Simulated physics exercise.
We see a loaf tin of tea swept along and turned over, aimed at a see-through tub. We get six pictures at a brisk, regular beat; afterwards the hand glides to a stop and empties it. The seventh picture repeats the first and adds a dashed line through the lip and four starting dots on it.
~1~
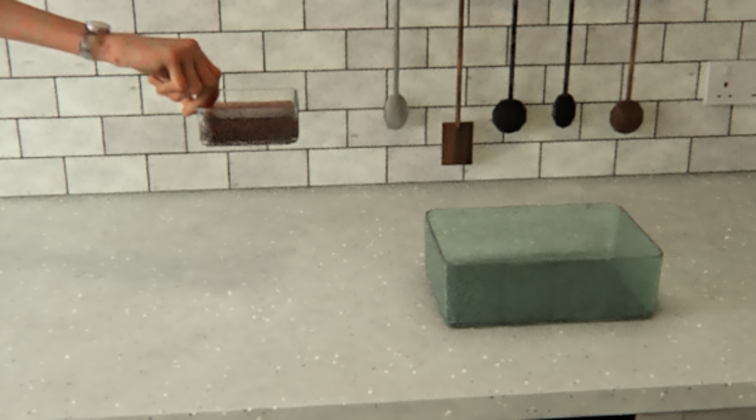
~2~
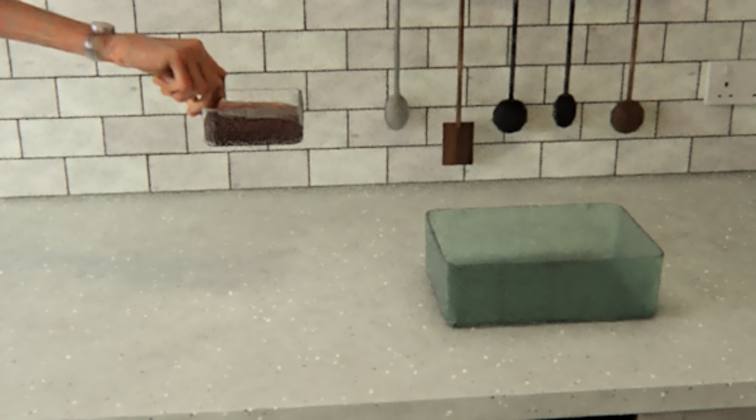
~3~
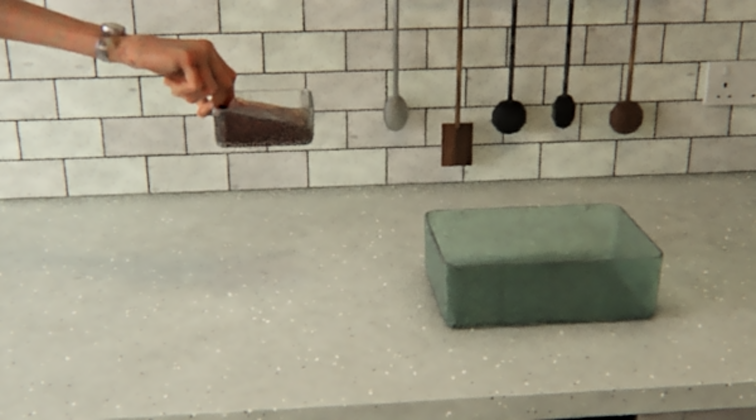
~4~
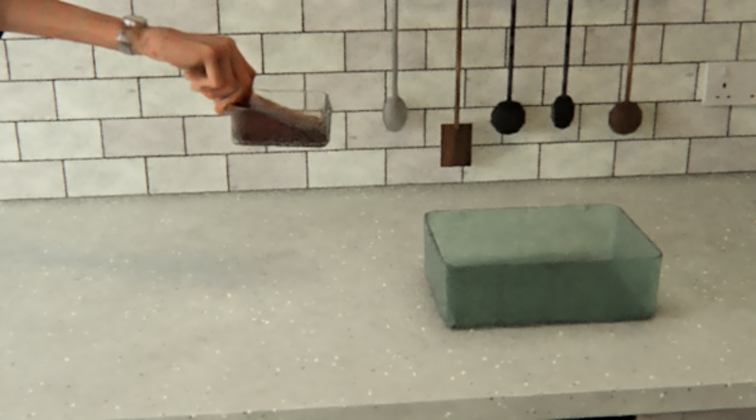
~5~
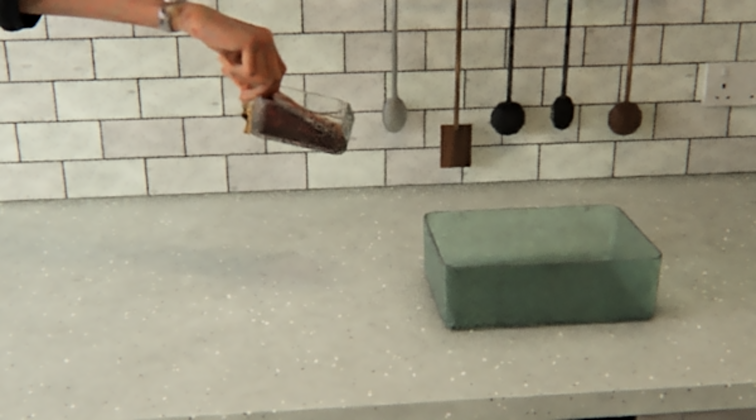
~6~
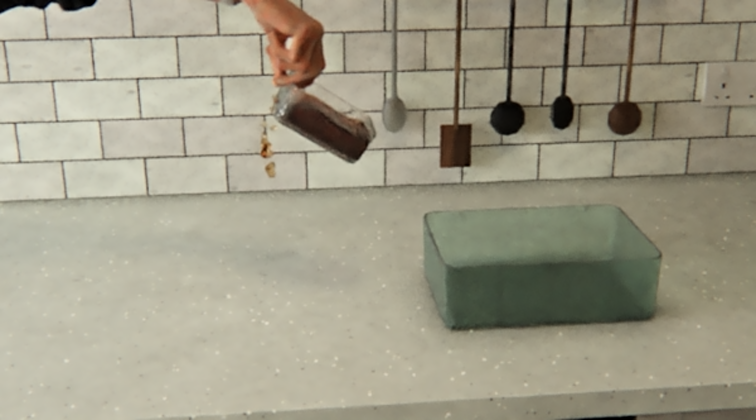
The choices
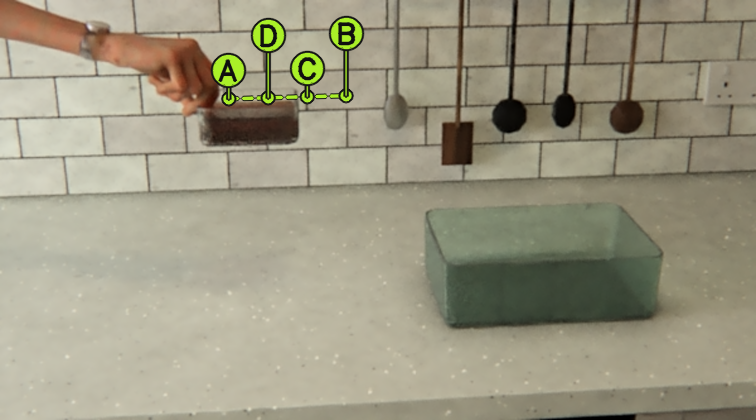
The clip shows a hand carrying a small clear container of dark brown contents rightward above a counter with a see-through green tub, then tilting it right end down as a few brownish bits drop from its left end.
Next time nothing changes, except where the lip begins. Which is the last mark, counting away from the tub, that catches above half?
I would pick spot A.
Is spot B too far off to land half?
No, not at all.
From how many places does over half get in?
All four.
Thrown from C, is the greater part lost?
No, not at all.
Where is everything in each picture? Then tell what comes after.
Upright, lip at (295, 97); tub from (444, 325) to (653, 315); nothing has left yet.
Upright, lip at (300, 97); nothing has left yet.
Upright, lip at (310, 98); nothing has left yet.
Tipped about 4°, lip at (327, 101); tea is over the rim, down to (229, 107).
Tipped about 15°, lip at (350, 111); tea is over the rim, down to (250, 130).
Tipped about 33°, lip at (372, 124); tea is over the rim, down to (273, 172).
On the marked copy, A at (228, 98); B at (346, 95); C at (307, 96); D at (268, 97).
For spot A, about 70 % lands in the tub, 24 % falls short and 6 % goes beside or beyond.
For spot B, about 74 % lands in the tub, 7 % falls short and 19 % goes beside or beyond.
For spot C, about 79 % lands in the tub, 9 % falls short and 12 % goes beside or beyond.
For spot D, about 76 % lands in the tub, 13 % falls short and 10 % goes beside or beyond.
